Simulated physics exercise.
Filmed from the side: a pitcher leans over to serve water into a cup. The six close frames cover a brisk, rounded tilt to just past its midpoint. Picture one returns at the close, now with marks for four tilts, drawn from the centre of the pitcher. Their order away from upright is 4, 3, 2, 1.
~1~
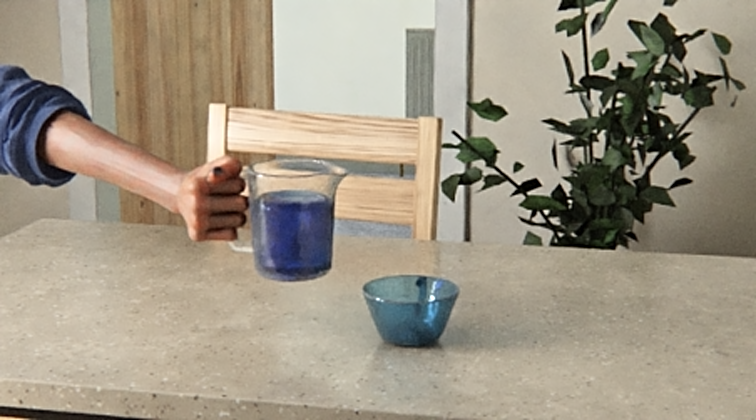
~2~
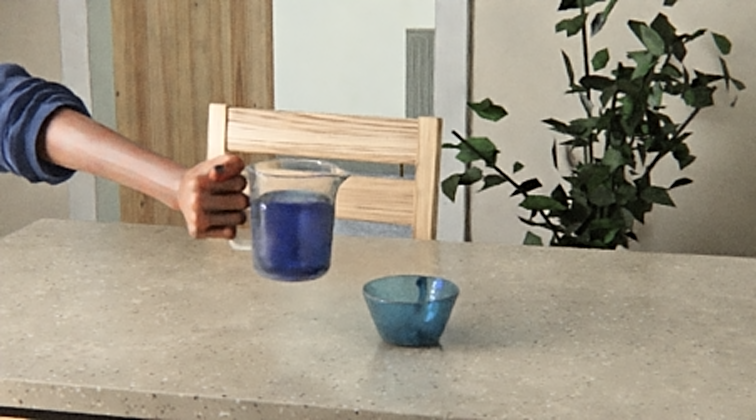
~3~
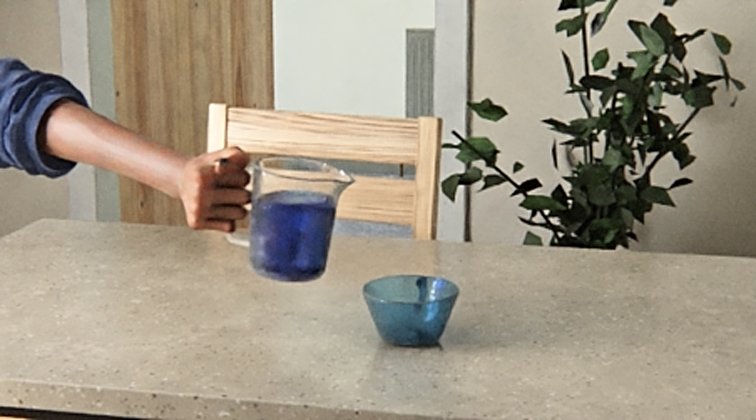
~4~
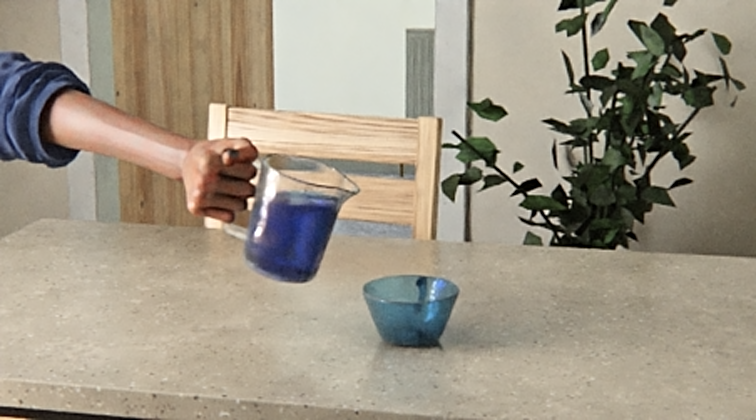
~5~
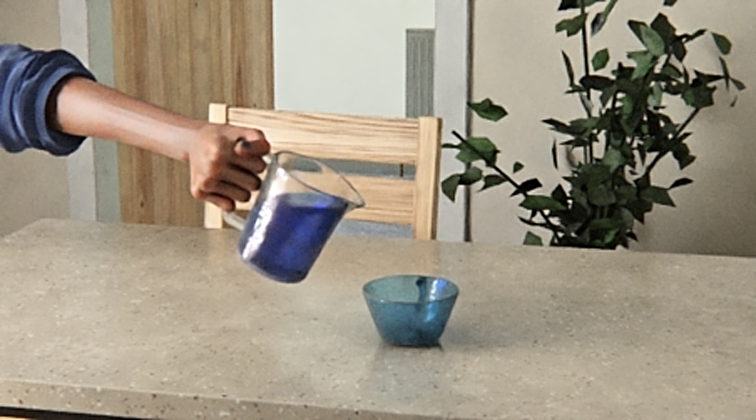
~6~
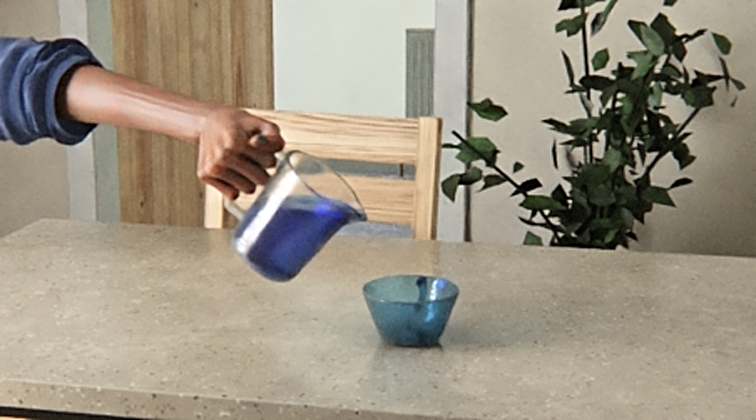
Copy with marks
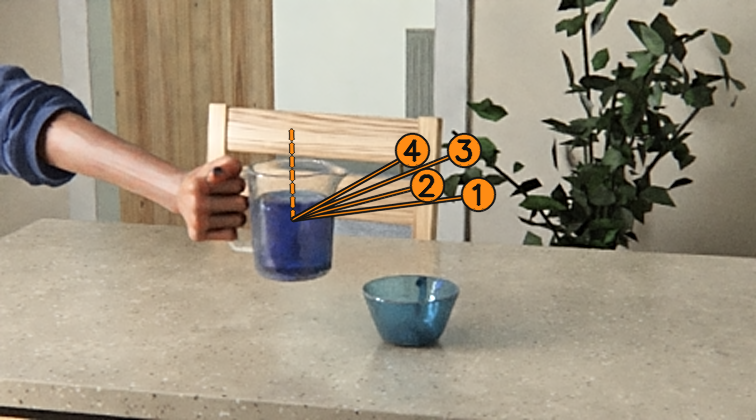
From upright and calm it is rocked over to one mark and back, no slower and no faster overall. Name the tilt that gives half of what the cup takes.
4 works best here.
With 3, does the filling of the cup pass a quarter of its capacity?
Yes, clearly.
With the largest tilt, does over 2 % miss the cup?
Yes.
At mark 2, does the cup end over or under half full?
Over.
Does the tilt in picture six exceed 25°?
Yes.
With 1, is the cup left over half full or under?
Over half.
On the marked copy, 1 at (461, 197); 2 at (410, 189); 3 at (449, 156); 4 at (398, 160).
Choosing 1, the cup ends with about 84 % of what it can hold; 24 % of the water is spilt.
Choosing 2, the cup ends with about 88 % of what it can hold; 8 % of the water is spilt.
Choosing 3, the cup ends with about 74 % of what it can hold.
Choosing 4, the cup ends with about 51 % of what it can hold.
